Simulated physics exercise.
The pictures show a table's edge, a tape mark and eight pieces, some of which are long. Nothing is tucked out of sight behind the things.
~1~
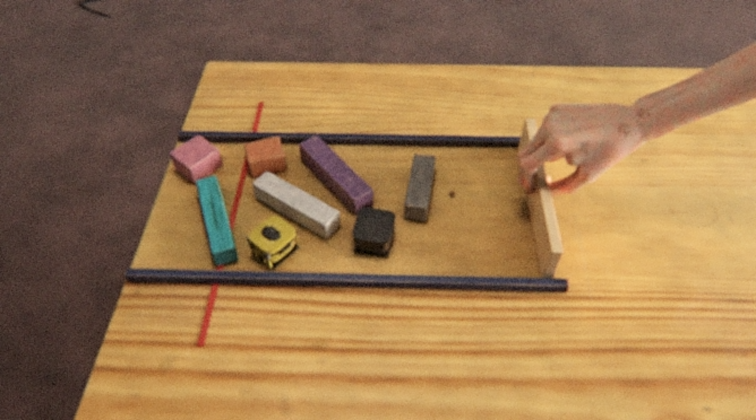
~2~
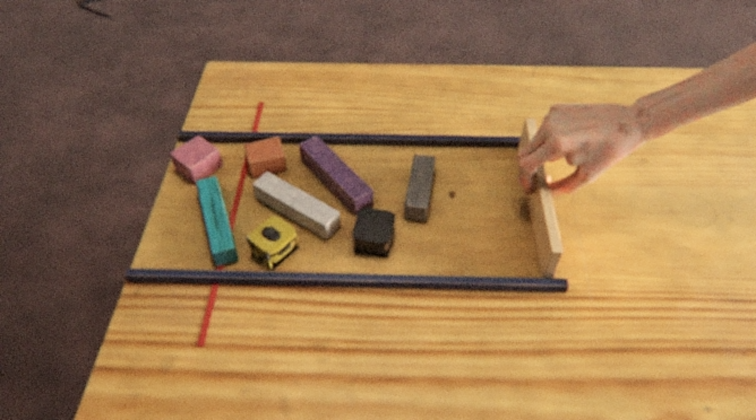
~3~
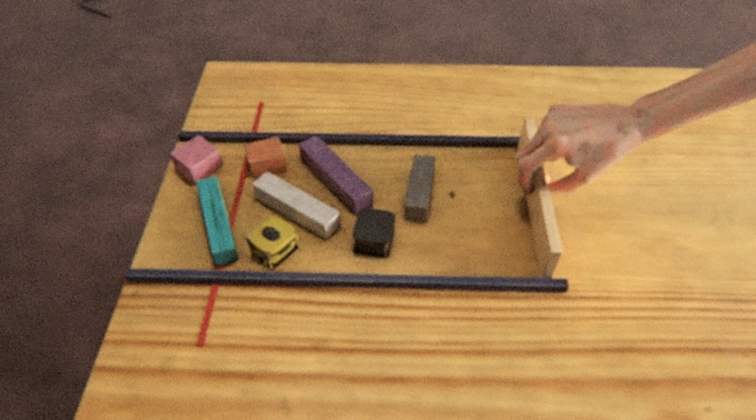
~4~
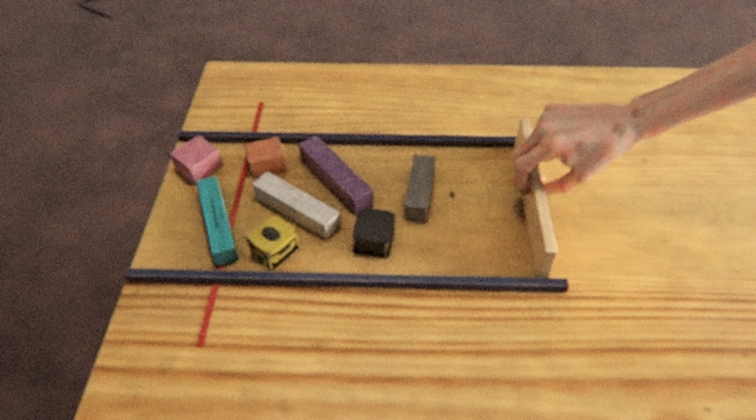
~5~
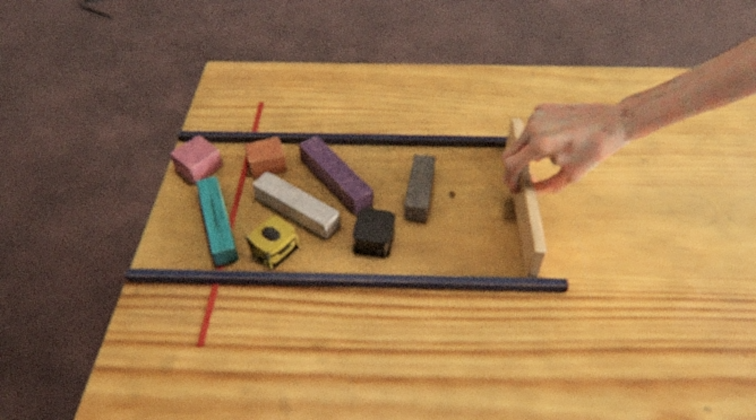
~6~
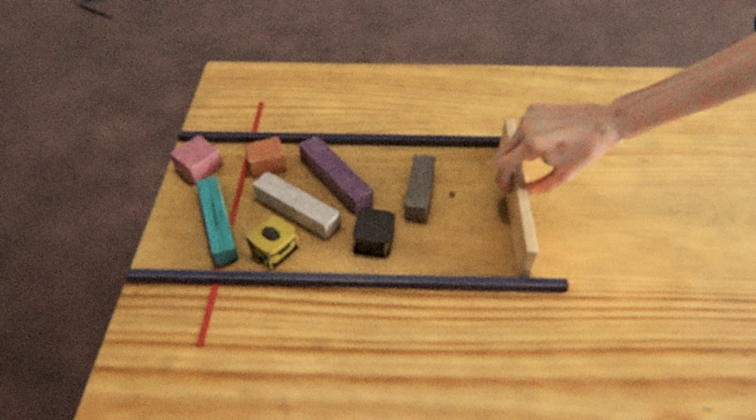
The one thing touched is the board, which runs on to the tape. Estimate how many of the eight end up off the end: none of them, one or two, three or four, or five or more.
The pieces lost over the edge are fewer than three, but some.
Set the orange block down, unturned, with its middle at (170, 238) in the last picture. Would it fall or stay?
Result: The orange block ends down.
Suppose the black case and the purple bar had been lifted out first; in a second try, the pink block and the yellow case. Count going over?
Result: 0 in the first case, with 0 in the second.
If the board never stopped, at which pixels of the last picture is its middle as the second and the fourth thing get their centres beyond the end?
First: Around (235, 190). Next: Around (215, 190).
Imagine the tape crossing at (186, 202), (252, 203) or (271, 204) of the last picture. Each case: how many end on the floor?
In that order 6, 1 and 0.
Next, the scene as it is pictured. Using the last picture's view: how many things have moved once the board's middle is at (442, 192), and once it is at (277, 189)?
First 0 and then 8.
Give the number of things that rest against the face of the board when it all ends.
That makes 2.
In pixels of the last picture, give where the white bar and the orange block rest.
White bar: (168, 193); orange block: (186, 150).
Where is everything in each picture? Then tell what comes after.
Pink block (197, 159); turquoise stick (216, 219); orange block (266, 157); board (538, 194); tape (236, 203), in the first frame.
Turquoise stick (216, 219); yellow case (274, 242), in the second frame.
Orange block (266, 157); white bar (296, 204), in the third frame.
Pink block (197, 159); board (533, 194), in the fourth frame.
Turquoise stick (216, 219); grey bar (420, 187), in the fifth frame.
Pink block (197, 159); turquoise stick (216, 219); orange block (266, 157); board (517, 194); tape (236, 203), in the sixth frame.
Soon after, none off yet; pink block at rest near (197, 159); turquoise stick at rest near (216, 219); orange block at rest near (266, 157).
In the end, the number that fall off is one or two; gone, pink block.
